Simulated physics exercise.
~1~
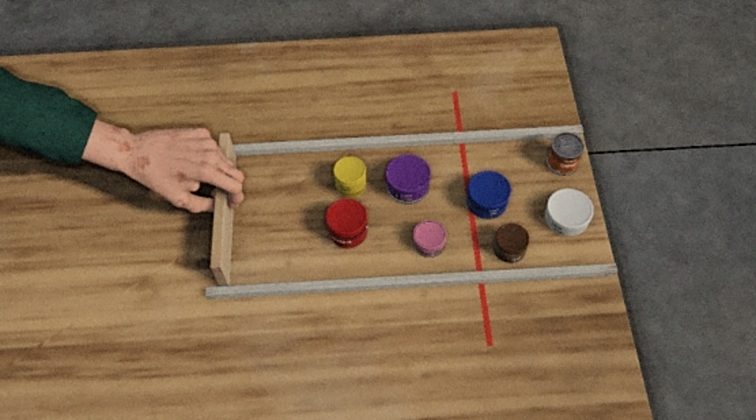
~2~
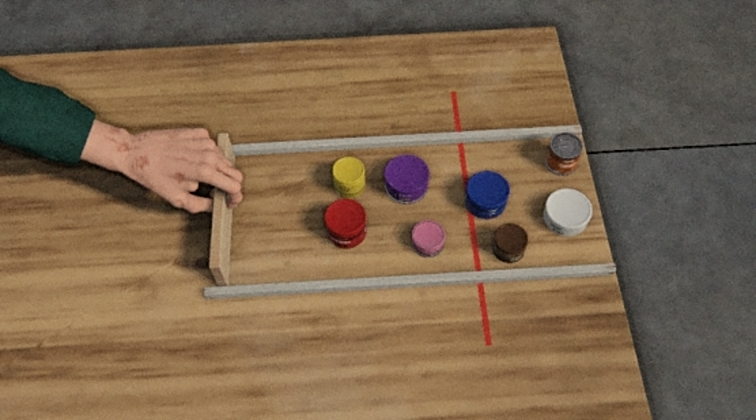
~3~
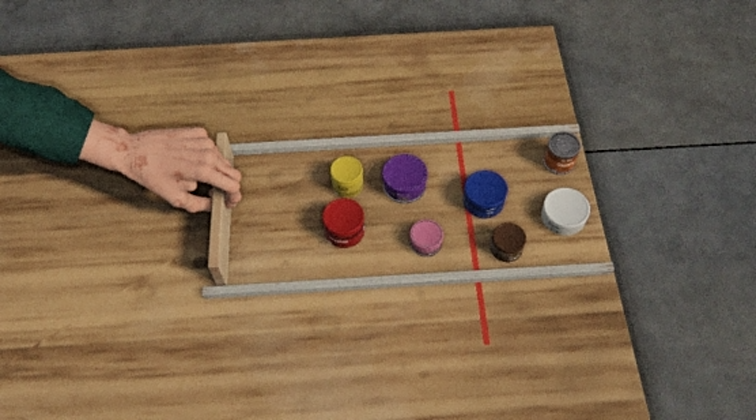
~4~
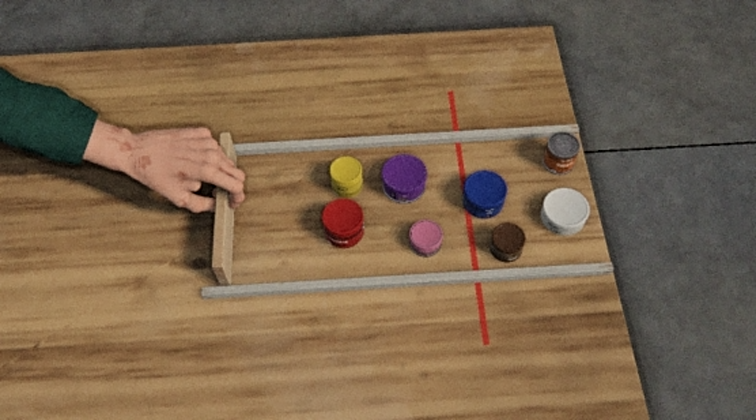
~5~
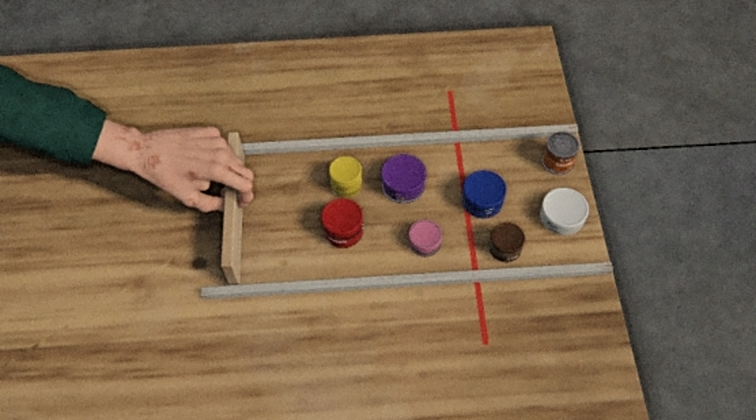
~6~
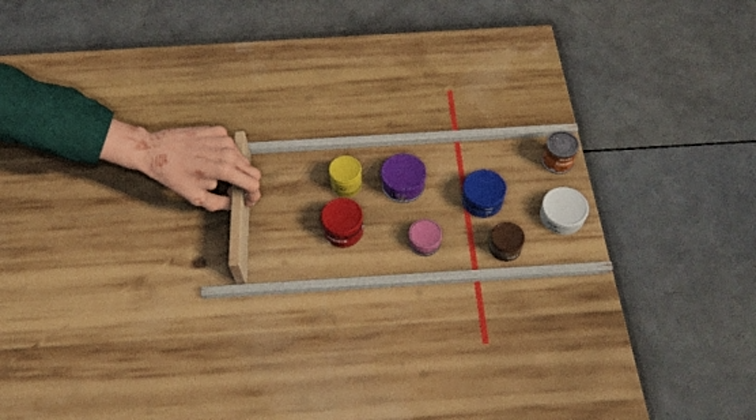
On a wooden table, a hand slides a board slightly right toward eight small tubs.
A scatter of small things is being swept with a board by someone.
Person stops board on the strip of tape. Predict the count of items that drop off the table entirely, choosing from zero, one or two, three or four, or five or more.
The push is going to clear not one off the end.
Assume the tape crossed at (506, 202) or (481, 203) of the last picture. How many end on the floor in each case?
1 and 0.
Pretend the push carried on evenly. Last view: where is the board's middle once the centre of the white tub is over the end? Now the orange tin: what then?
I'd say about (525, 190) for the first one and about (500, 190) for the second.
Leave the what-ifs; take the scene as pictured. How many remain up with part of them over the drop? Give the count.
Counting them gives 0.
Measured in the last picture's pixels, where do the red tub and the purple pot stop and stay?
The red tub ends up near (489, 213), and the purple pot near (513, 160).
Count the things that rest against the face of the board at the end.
I count 3 of them.
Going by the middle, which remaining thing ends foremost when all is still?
It's the orange tin.
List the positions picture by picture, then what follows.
In the first picture, orange tin (565, 154); white tub (569, 213); brown tub (511, 243); board (224, 208); tape (470, 206).
In the second picture, white tub (567, 213); purple pot (407, 179).
In the third picture, brown tub (508, 243); pink tin (426, 238).
In the fourth picture, orange tin (561, 153); blue tub (484, 195).
In the fifth picture, white tub (564, 212); board (234, 207).
In the sixth picture, orange tin (560, 152); white tub (564, 211); brown tub (507, 242); board (241, 206); tape (466, 204).
Early on, none off yet; orange tin at rest near (560, 152); white tub at rest near (564, 211); brown tub at rest near (507, 242).
Finally, the number that fall off is zero.
